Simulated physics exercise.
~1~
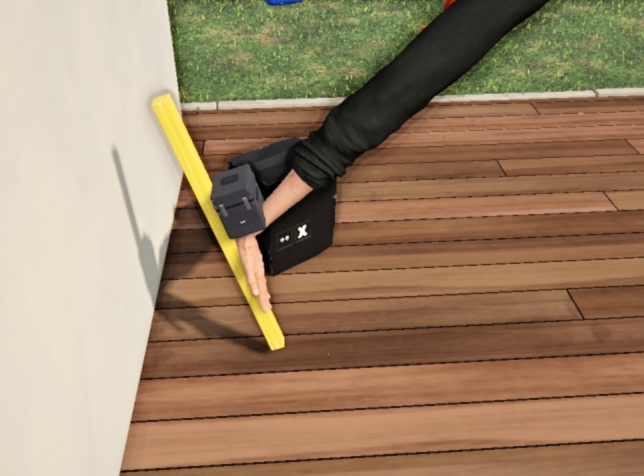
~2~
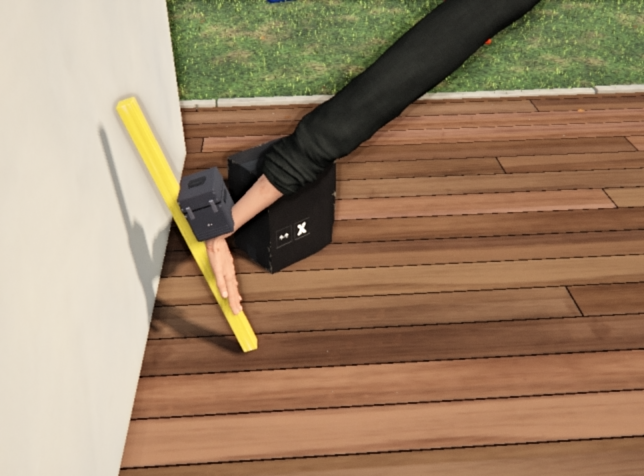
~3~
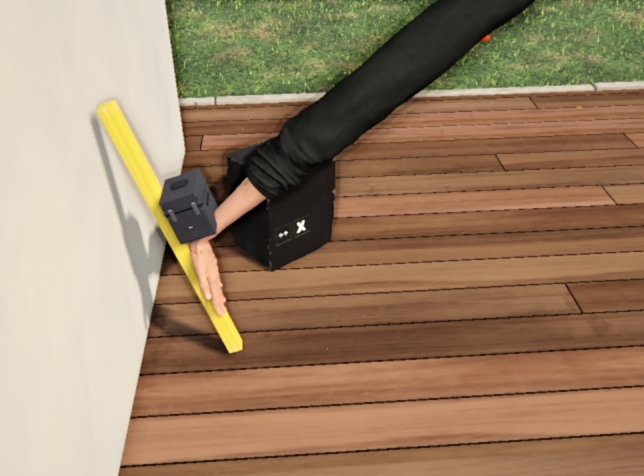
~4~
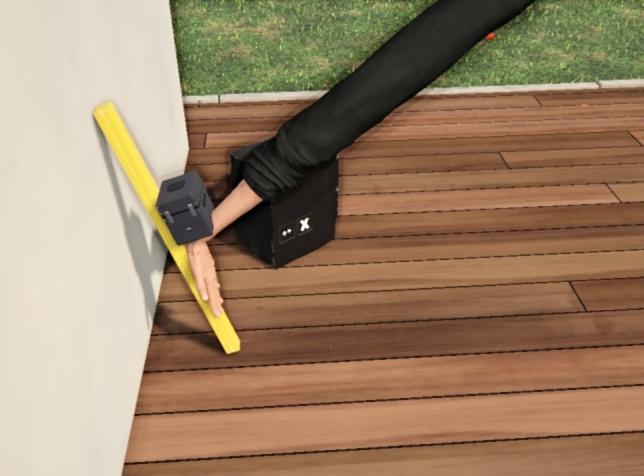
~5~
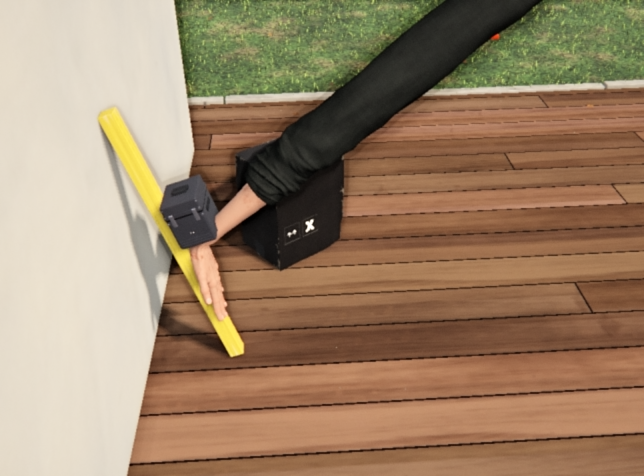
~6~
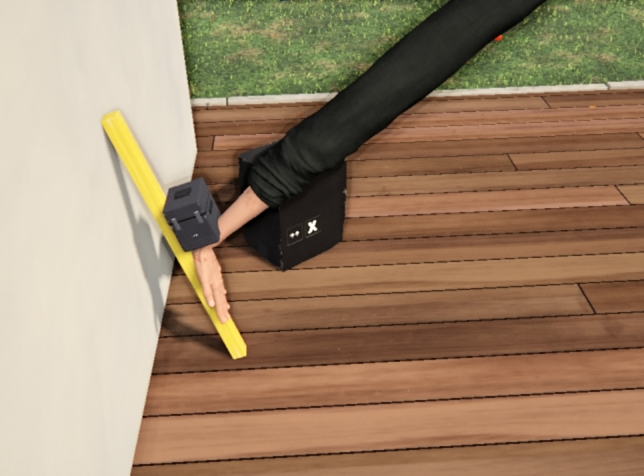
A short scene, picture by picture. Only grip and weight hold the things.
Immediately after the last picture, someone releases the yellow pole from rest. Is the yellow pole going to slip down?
No - remains propped.
Then, 0.20 s past the last view, nothing moves.
Then, 0.50 s past the last view, yellow pole resting near (183, 250).
Finally, both still in place. Final places as the last picture's camera would see them, yellow pole near (183, 250). The pole remains leaning.
